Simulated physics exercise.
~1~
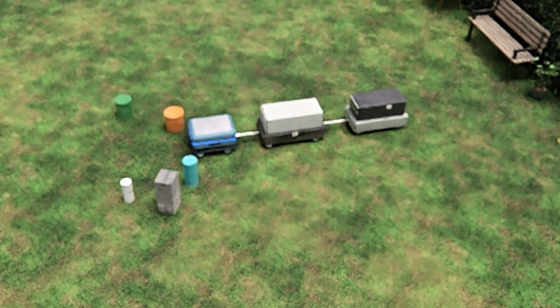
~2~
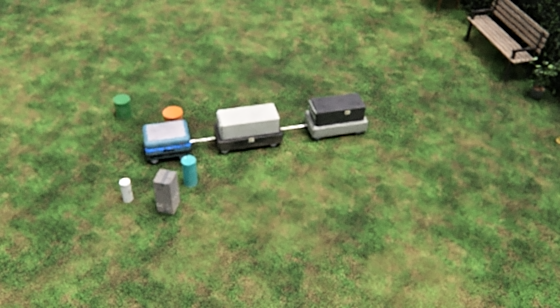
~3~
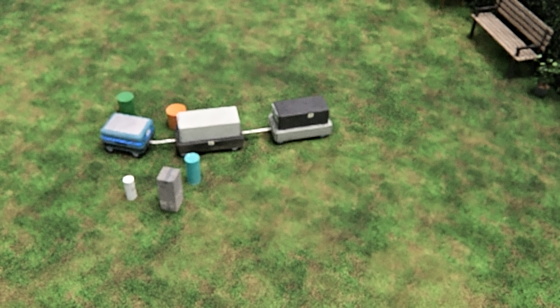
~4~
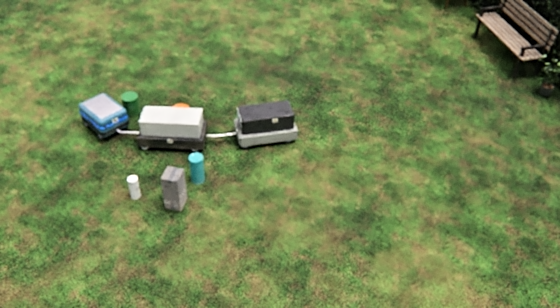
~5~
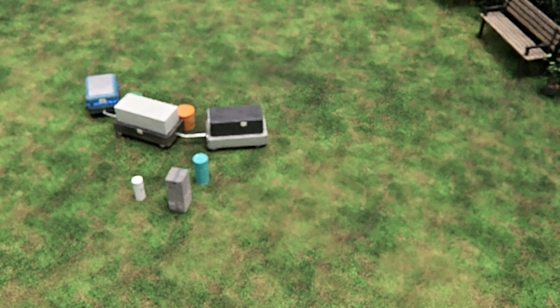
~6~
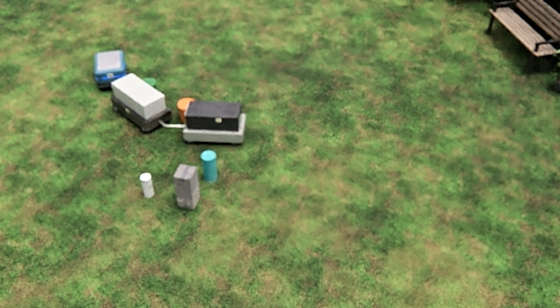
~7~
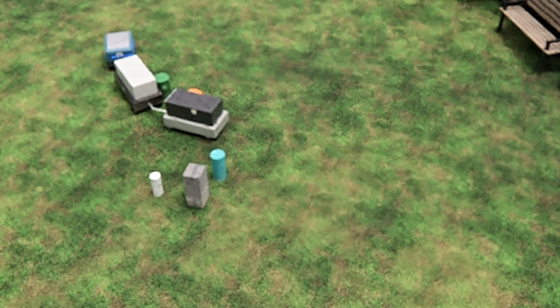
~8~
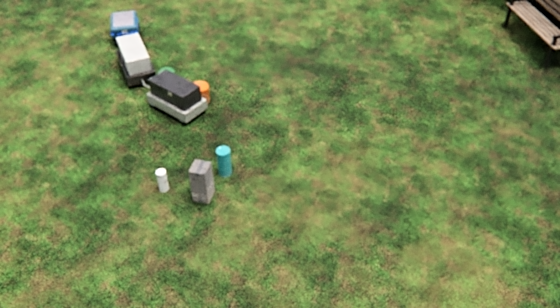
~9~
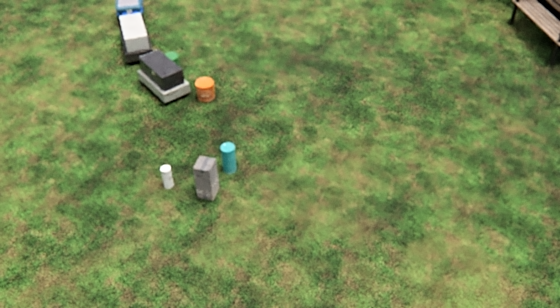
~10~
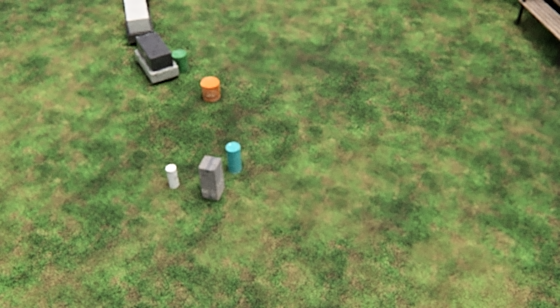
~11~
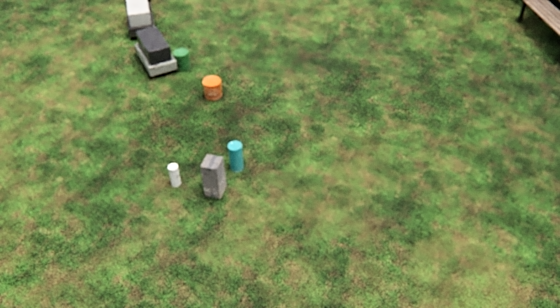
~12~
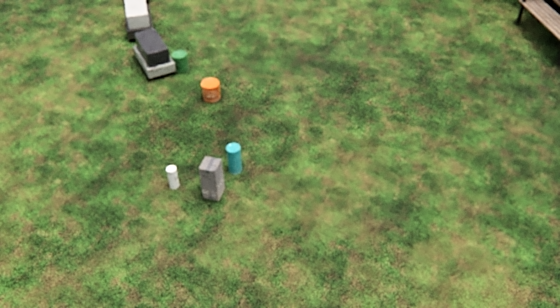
Blue tug pulling two carts left across grass, turning up past the green and orange pails, nudging them, then stopping partly out of view.
